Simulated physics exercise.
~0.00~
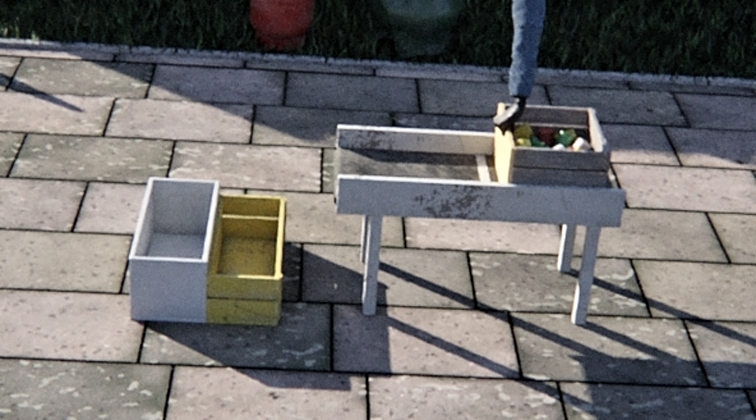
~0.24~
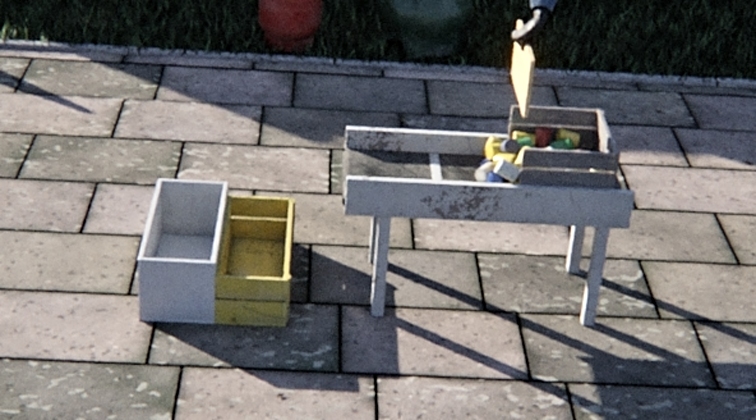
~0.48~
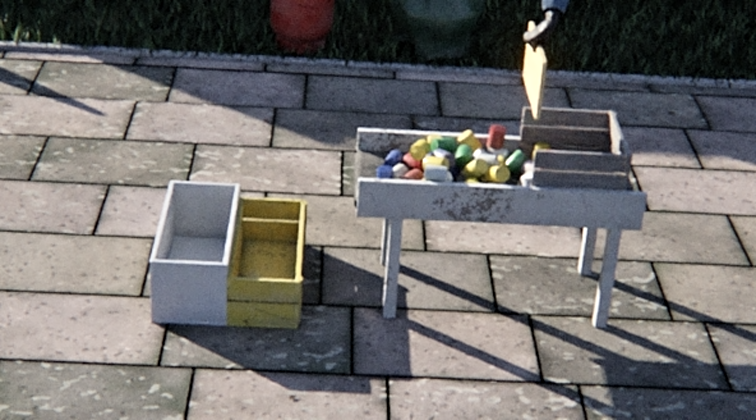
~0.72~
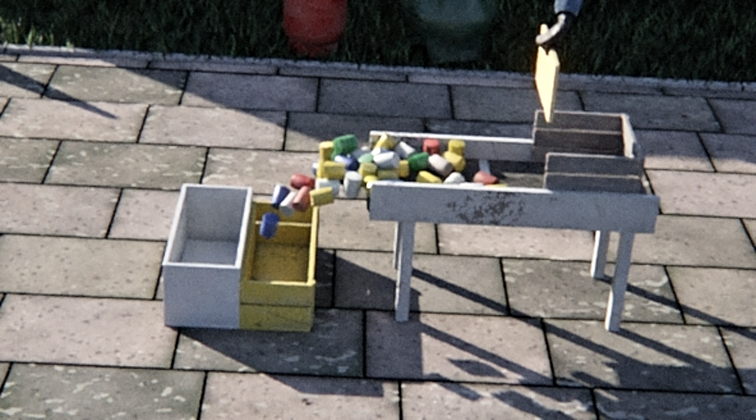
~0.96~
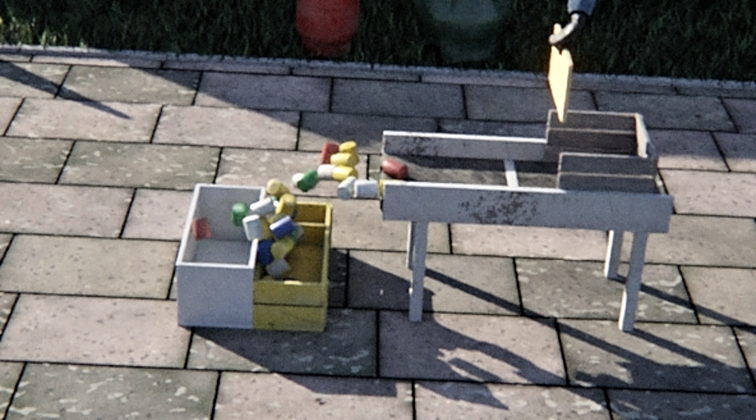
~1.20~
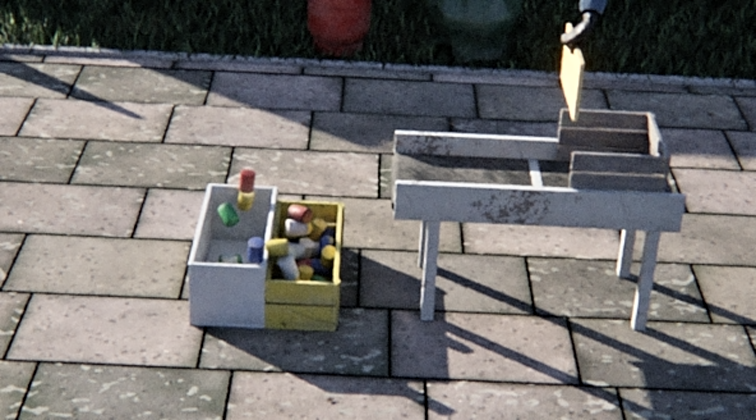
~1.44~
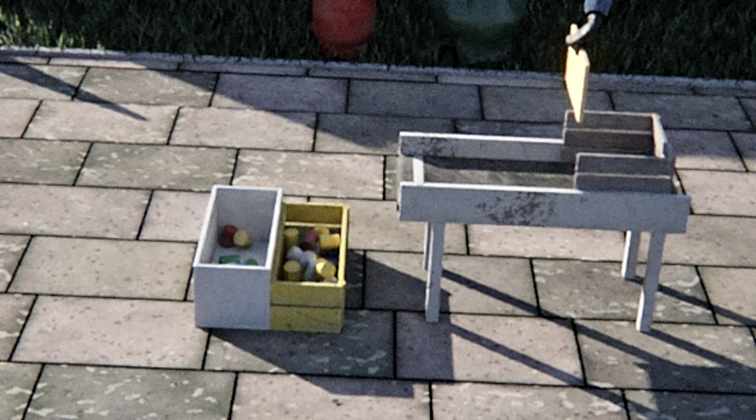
To begin with, a heap of small colourful jars sits in a grey pen at the right end of a raised belt, with a white tub and a yellow box on the paving to the left. A dark mechanical arm lifts the yellowish gate, and the jars spill onto the belt. They ride left in a loose, jumbled stream while the arm holds the gate above. Reaching the end, they tumble off through the air towards the two containers. Finally the belt is empty, with more jars resting in the yellow box and a few in the white tub.
